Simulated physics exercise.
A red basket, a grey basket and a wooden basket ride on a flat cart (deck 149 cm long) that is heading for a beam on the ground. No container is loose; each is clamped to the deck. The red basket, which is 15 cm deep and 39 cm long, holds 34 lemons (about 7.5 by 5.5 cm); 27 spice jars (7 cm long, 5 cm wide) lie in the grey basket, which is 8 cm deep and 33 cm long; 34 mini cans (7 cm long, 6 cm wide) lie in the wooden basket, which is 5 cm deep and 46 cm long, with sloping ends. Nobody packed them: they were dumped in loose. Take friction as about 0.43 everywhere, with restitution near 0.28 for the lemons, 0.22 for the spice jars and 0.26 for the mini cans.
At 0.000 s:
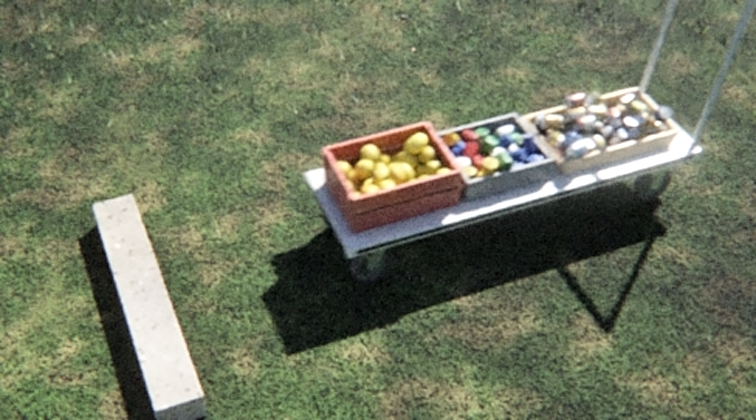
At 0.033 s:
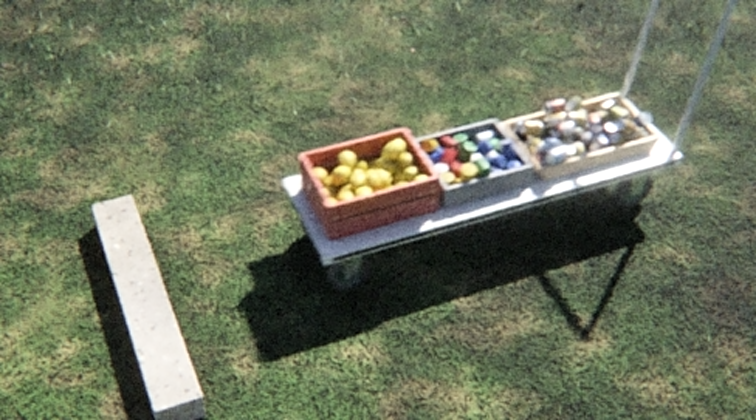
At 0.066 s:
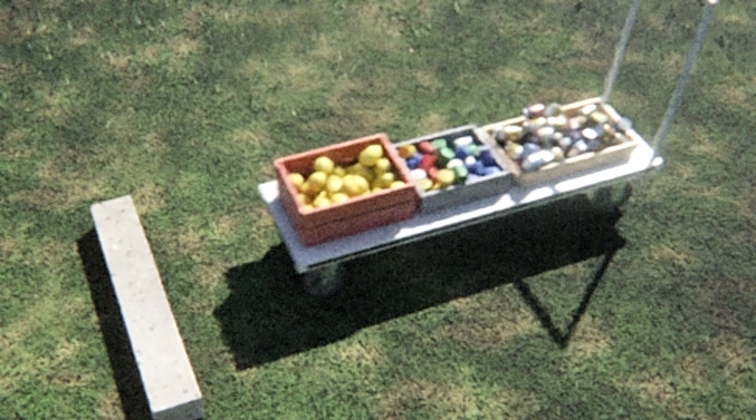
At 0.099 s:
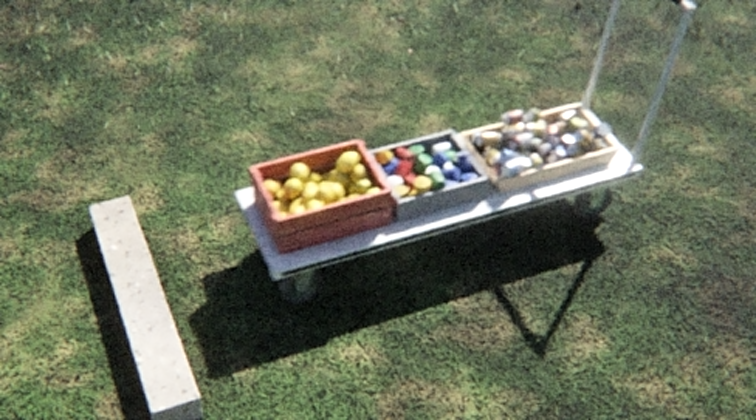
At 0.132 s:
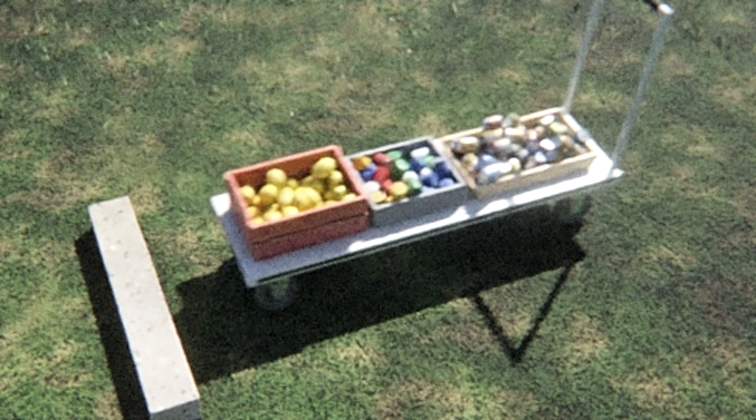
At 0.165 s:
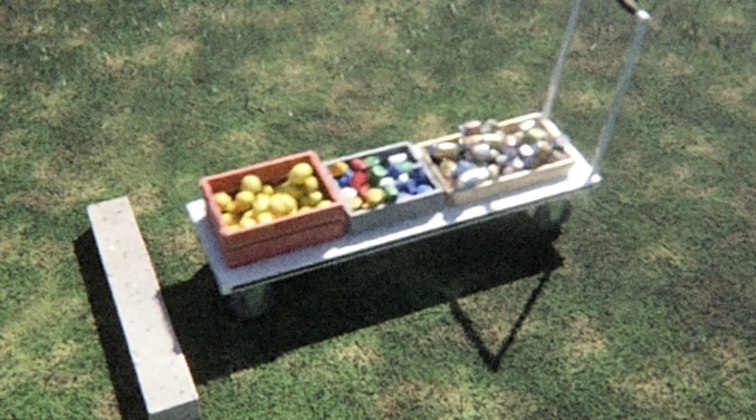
A flat cart carrying a red basket of lemons, a grey basket of colourful little jars and a wooden basket of small cans rolled steadily left across the grass, drawing closer to a pale beam.
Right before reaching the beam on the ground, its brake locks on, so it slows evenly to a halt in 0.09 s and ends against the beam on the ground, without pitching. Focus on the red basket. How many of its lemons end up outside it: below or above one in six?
Result - the red basket loses less than one sixth of its lemons.
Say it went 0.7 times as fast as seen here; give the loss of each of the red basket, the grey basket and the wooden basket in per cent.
Red basket 0, grey basket 0, wooden basket 10 per cent.
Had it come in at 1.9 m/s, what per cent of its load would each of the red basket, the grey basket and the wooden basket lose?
In that case the red basket sheds 0 per cent of its load, the grey basket 0 per cent, and the wooden basket 20 per cent.
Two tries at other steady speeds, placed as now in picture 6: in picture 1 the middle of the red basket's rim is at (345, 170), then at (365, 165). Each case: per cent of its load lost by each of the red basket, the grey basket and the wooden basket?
Per cent lost, first try then second - red basket: 0, 0; grey basket: 0, 0; wooden basket: 10, 20.
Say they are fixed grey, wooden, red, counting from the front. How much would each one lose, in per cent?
Red basket 0 %, grey basket 10 %, wooden basket 30 %.
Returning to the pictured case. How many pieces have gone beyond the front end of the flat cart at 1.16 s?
Roughly 1 pieces.
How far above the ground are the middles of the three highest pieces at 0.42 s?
Some 48 cm up.
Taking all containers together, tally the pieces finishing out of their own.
Taken together it comes to about 14.
After 0.20 s, it begins to slow.
After 0.30 s, red basket 34 in, 0 out, grey basket 27 in, 0 out and wooden basket 33 in, 1 out.
After 0.42 s, red basket 34 in, 0 out, grey basket 25 in, 2 out and wooden basket 28 in, 6 out.
After 0.65 s, red basket 33 in, 1 out, grey basket 24 in, 3 out and wooden basket 24 in, 10 out.
When it is over (at 1.16 s), red basket 33 in, 1 out, grey basket 24 in, 3 out and wooden basket 24 in, 10 out. Asked share, 1 of 34, 3 per cent.
